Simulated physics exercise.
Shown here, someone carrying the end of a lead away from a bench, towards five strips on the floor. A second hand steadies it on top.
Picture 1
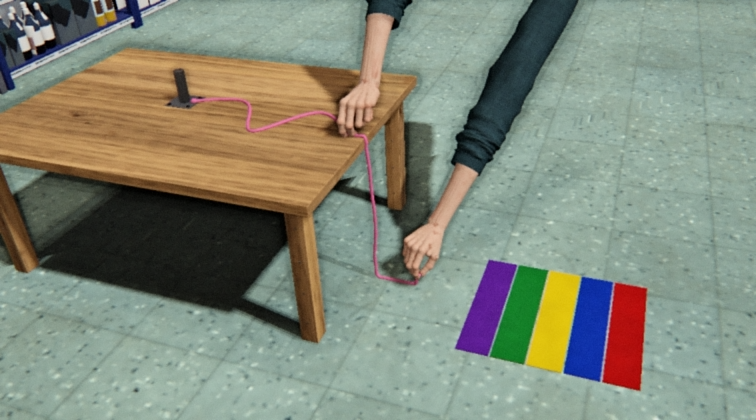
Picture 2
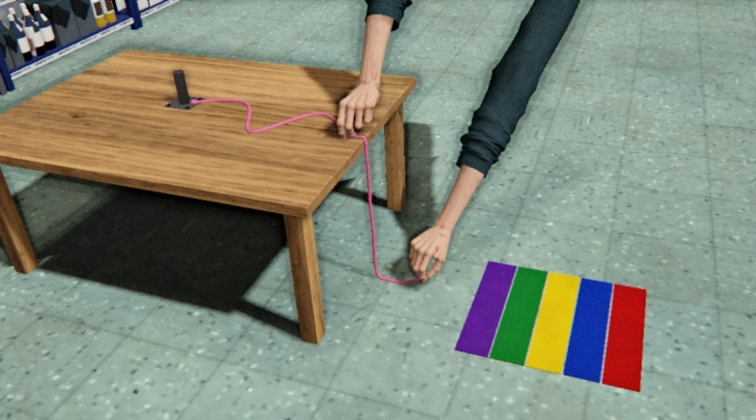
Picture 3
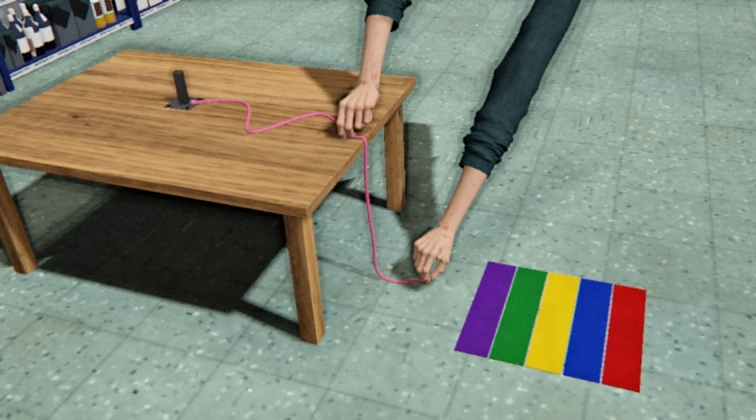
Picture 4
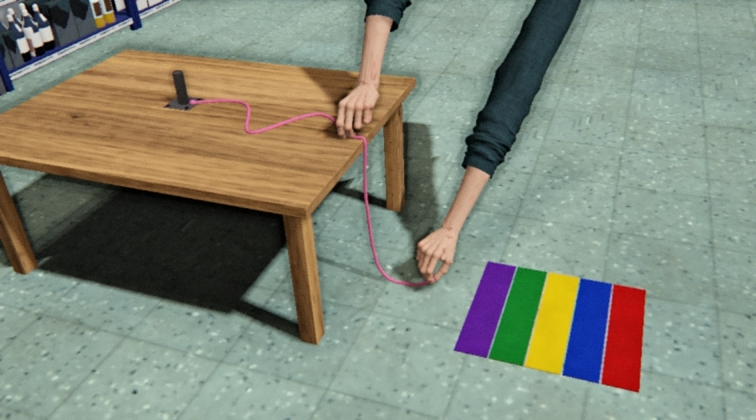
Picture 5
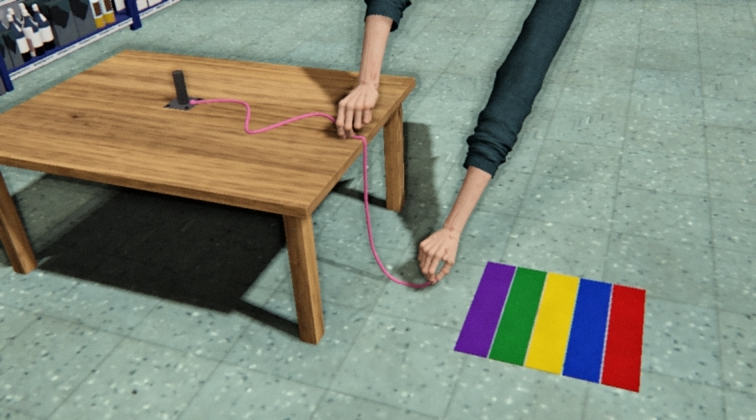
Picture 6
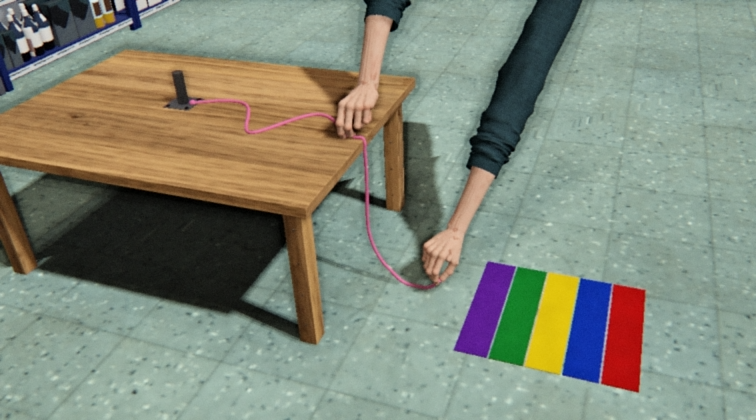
We see one hand resting on a pink cord at the edge of a wooden table while the other, low near the floor, draws the cord's end slightly rightward, towards strips of purple, green, yellow, blue and red.
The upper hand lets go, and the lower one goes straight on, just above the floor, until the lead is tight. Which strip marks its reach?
The end stops over the red strip.
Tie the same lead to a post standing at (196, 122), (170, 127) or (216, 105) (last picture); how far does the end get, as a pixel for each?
Try by try, around (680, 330), (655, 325) and (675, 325).
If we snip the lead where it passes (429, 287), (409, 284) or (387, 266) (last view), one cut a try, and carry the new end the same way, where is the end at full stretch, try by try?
In that order: (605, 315), (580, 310) and (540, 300).
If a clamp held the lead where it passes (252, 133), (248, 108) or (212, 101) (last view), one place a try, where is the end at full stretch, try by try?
In that order: (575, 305), (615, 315) and (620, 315).
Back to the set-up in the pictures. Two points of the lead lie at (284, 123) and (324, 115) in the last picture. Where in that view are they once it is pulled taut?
About (331, 130), and the other about (372, 142).
Soon after, end near (561, 304); over yellow.
Then, end near (602, 312); over blue.
At full stretch, end near (627, 317); over red. It gets as far as the red strip.
